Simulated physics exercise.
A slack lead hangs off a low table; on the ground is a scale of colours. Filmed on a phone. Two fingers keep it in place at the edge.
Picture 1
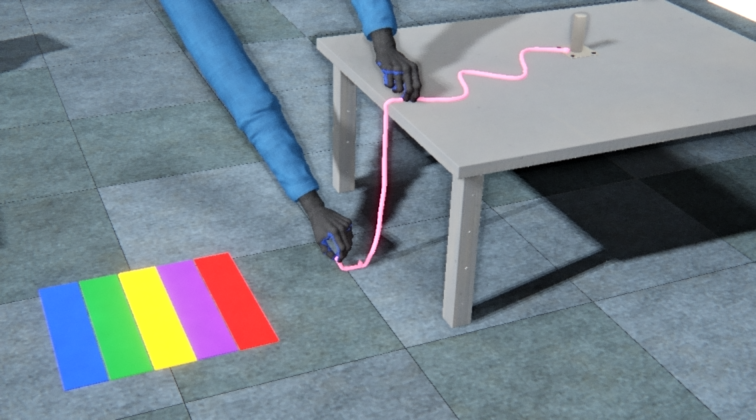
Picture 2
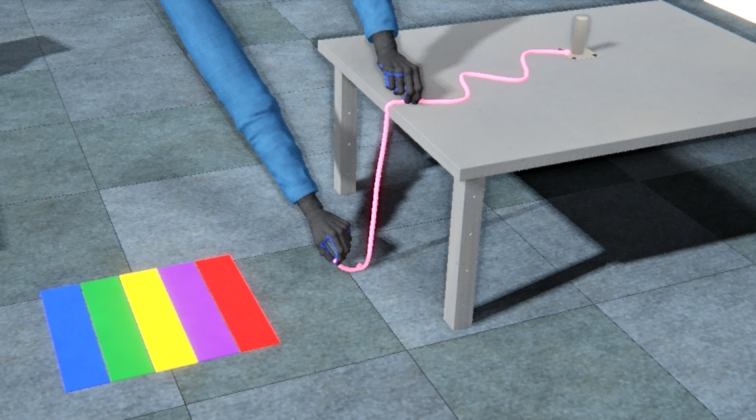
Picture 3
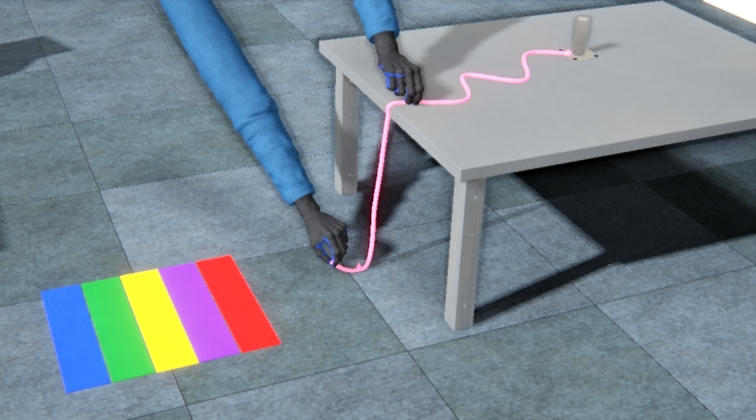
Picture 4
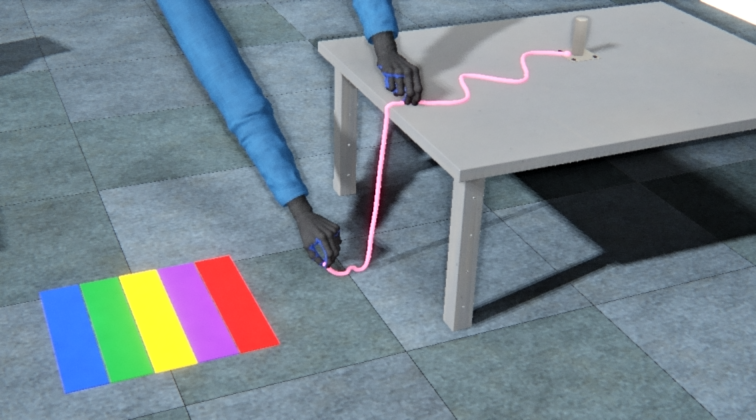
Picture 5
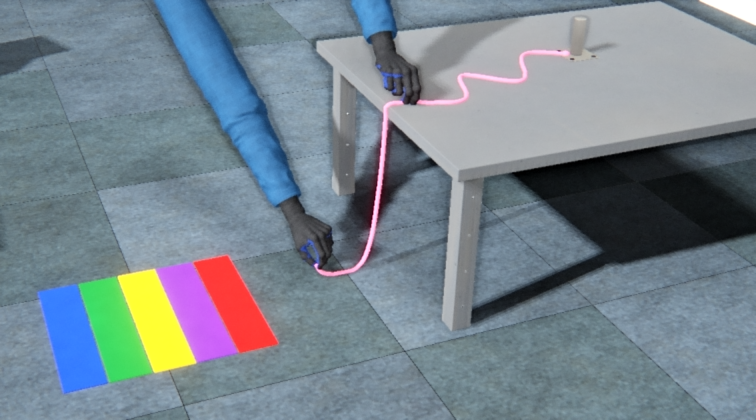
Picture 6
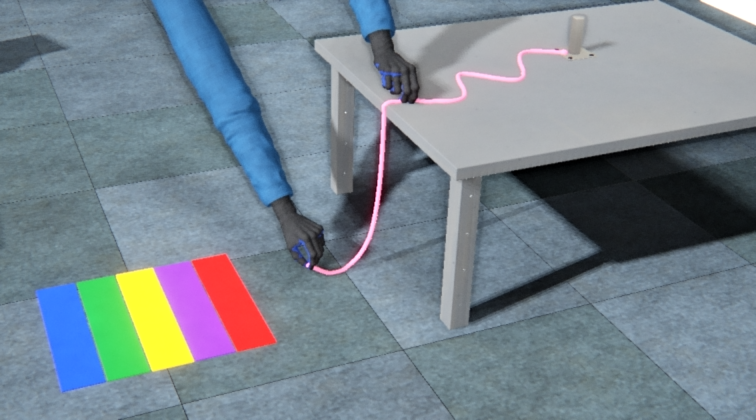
Pink cord's lower end easing slightly left in a dark hand beside coloured floor stripes, another hand keeping it at table edge.
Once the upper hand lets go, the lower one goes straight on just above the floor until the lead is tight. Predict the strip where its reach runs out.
Its reach runs out at the green strip.
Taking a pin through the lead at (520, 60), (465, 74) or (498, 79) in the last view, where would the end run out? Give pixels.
Respectively (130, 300), (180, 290) and (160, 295).
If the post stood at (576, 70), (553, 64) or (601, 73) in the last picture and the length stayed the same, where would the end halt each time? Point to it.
The spots are near (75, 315), (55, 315) and (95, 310).
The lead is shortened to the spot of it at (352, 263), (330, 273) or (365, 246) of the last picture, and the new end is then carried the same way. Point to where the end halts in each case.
I'd expect it near (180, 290) on the first try, near (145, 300) on the second and near (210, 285) on the third.
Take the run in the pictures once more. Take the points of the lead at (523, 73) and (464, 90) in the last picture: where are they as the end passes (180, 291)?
Point 1 - (495, 72); point 2 - (403, 97).
Soon after, end near (180, 291); over purple.
Then, end near (135, 300); over yellow.
At full stretch, end near (108, 306); over green. It gets as far as the green strip.
